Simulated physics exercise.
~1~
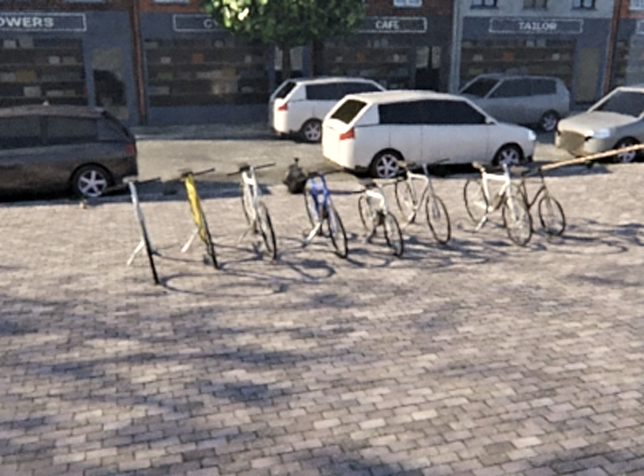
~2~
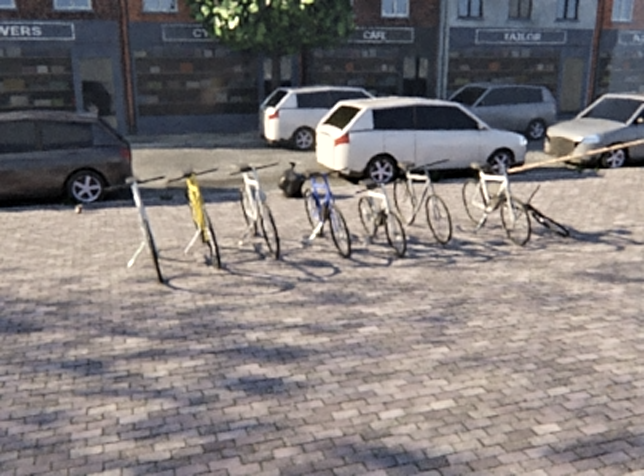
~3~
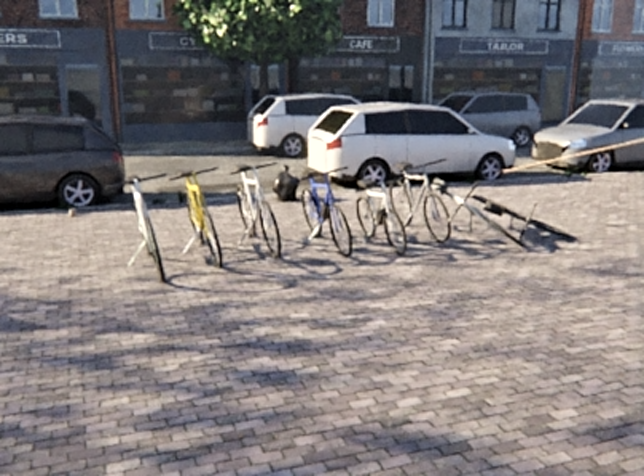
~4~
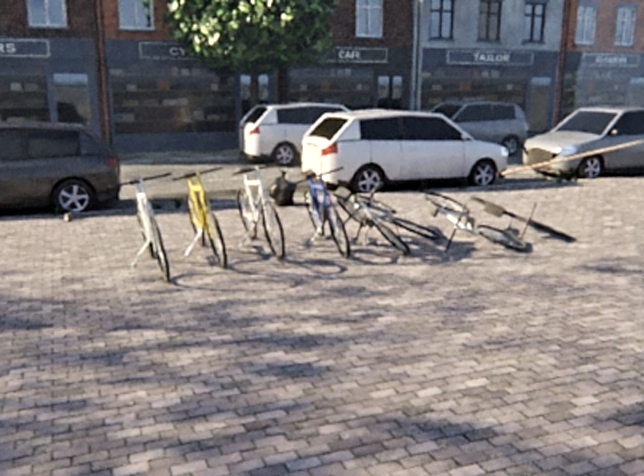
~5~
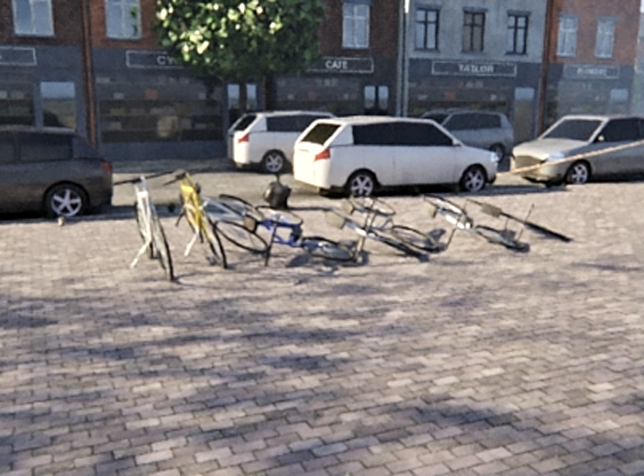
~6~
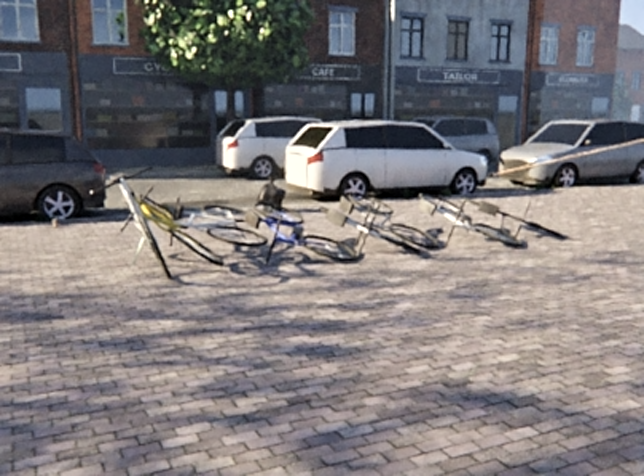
A row of eight parked bicycles on a paved square toppled one after another from right to left, the blue one going down before the yellow one tipped over, until only the bike at the far left was still standing.
